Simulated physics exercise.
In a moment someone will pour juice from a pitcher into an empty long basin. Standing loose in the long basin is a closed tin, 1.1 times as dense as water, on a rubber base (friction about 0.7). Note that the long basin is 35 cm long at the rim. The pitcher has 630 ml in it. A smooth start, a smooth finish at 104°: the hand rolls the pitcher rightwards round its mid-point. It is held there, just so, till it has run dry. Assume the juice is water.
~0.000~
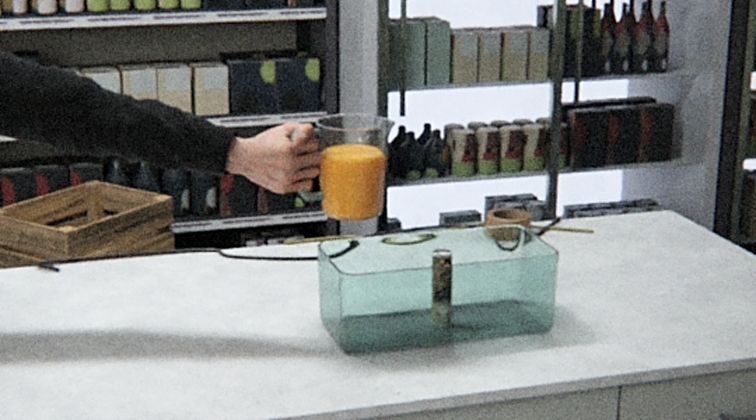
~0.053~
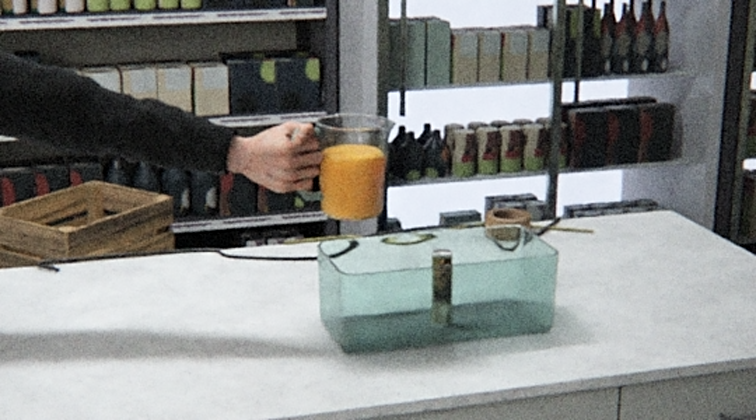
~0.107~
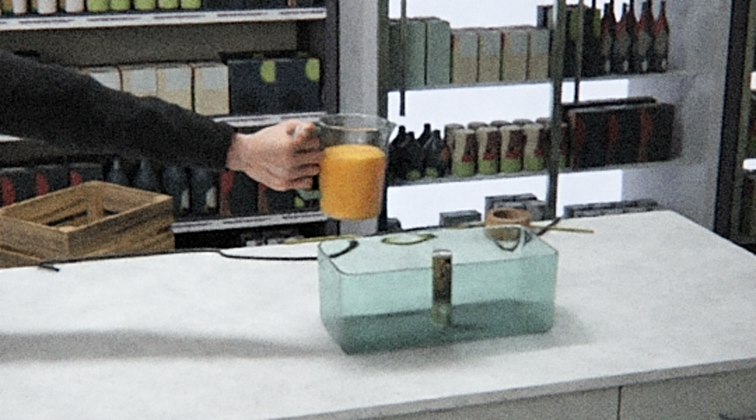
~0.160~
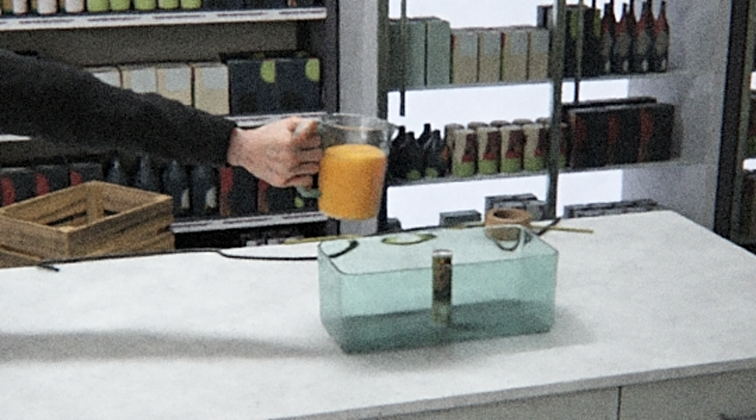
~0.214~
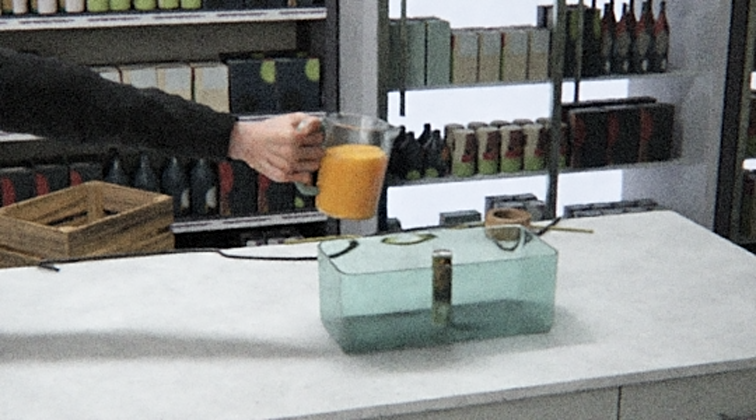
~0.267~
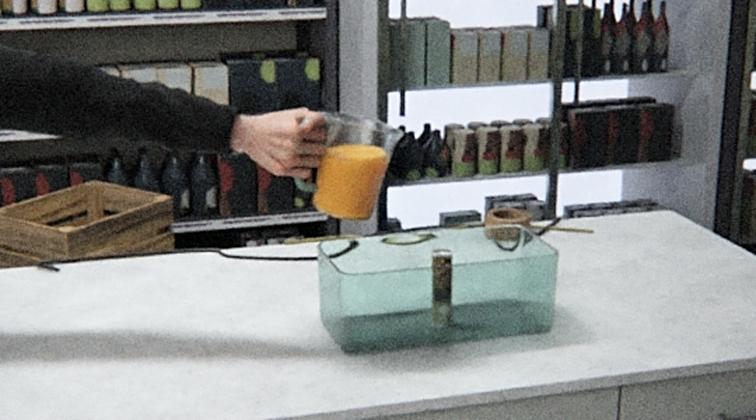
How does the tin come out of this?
It keels over.
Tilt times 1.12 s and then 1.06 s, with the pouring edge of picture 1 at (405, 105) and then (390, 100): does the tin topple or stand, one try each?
Try 1: Still standing; try 2: Tipped over.
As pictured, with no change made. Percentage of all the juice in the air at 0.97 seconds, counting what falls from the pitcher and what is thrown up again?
Estimate: About 24 in a hundred.
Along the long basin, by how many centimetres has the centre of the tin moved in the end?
Net tin displacement: Roughly 8.0 cm.
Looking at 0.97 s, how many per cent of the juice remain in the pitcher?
About 38 per cent.
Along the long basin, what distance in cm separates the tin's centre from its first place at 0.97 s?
Near 0 cm.
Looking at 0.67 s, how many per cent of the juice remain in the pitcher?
I'd estimate some 92 % remains.
By 0.67 s the tilt is 68° and 93 per cent is still to pour; the tin stands where it began.
By 0.97 s the tilt is 100° and 39 per cent is still to pour; the tin stands where it began.
By 1.28 s the tilt is 104° and 4 per cent is still to pour; the tin leans 40°.
By 1.62 s the tilt is 104° and 0 per cent is still to pour; the tin lies on its side.
At rest the tin lies on its side.
